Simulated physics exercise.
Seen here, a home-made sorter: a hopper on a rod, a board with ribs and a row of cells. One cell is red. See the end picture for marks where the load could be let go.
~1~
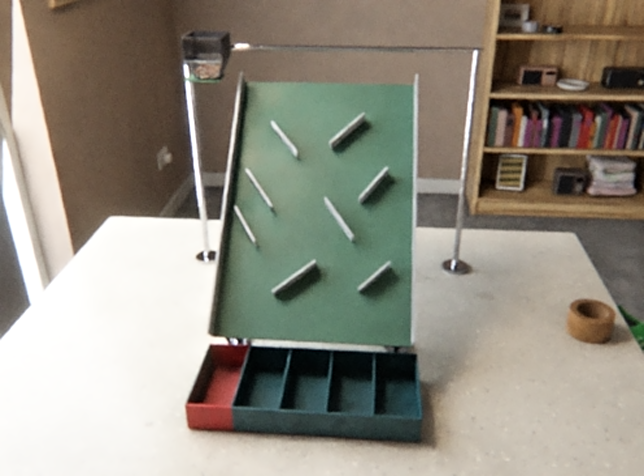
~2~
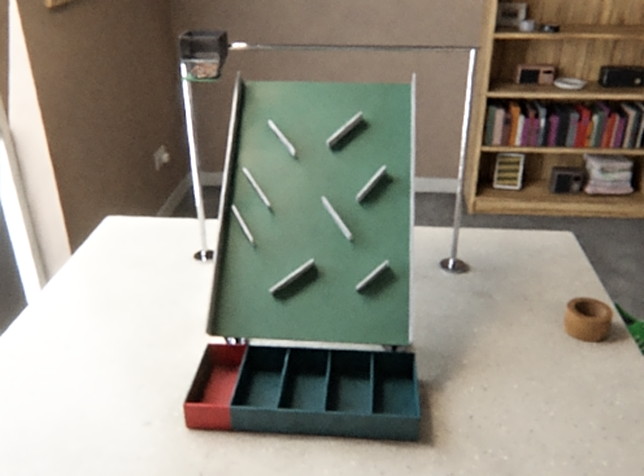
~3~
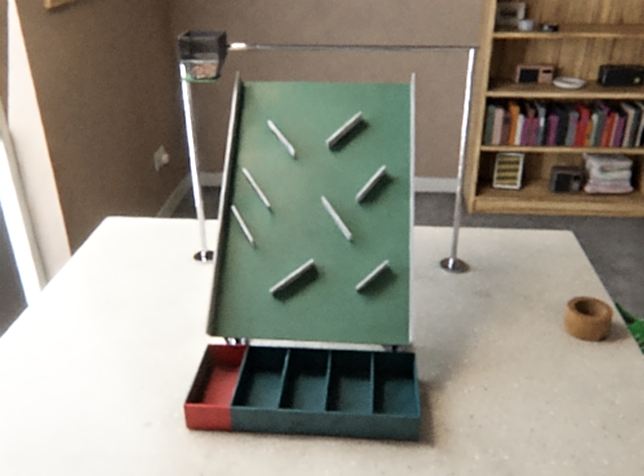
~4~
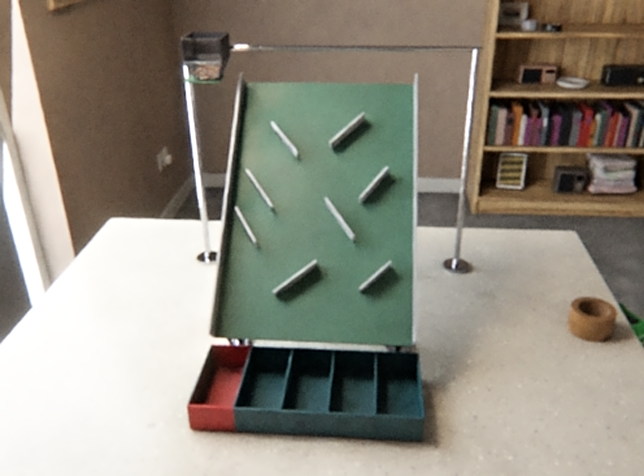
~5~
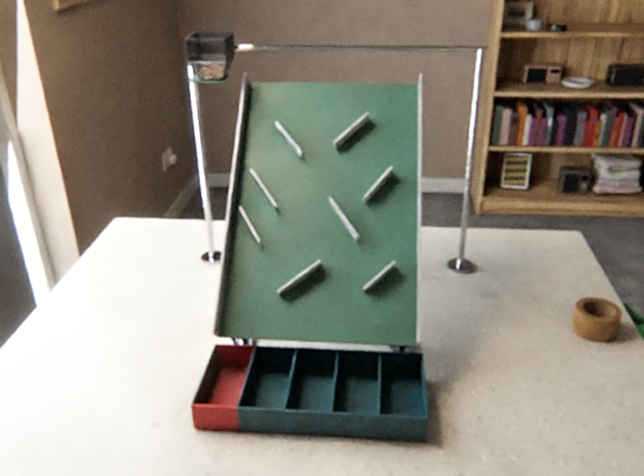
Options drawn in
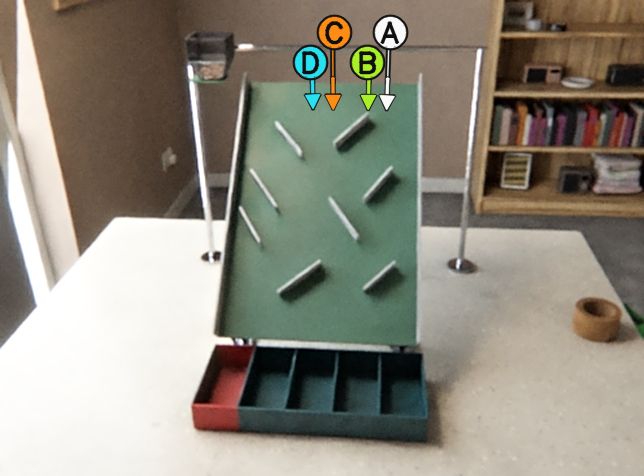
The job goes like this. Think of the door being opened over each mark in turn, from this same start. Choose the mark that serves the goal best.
Choose C.
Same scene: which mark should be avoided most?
That would be A.
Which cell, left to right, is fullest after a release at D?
The first.
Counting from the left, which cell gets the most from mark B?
It is the first one.
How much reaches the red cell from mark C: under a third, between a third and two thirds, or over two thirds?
Over two thirds.
On the marked copy, mark A meets the board at (386, 104); mark B meets the board at (368, 104); mark C meets the board at (333, 104); mark D meets the board at (312, 103).
With A, a small part in the red cell, most in other cells, a small part outside the box.
With B, about half in the red cell, about half in other cells, a stray few outside the box.
With C, most in the red cell, a small part in other cells, a small part outside the box.
With D, about half in the red cell, about half in other cells, a stray few outside the box.
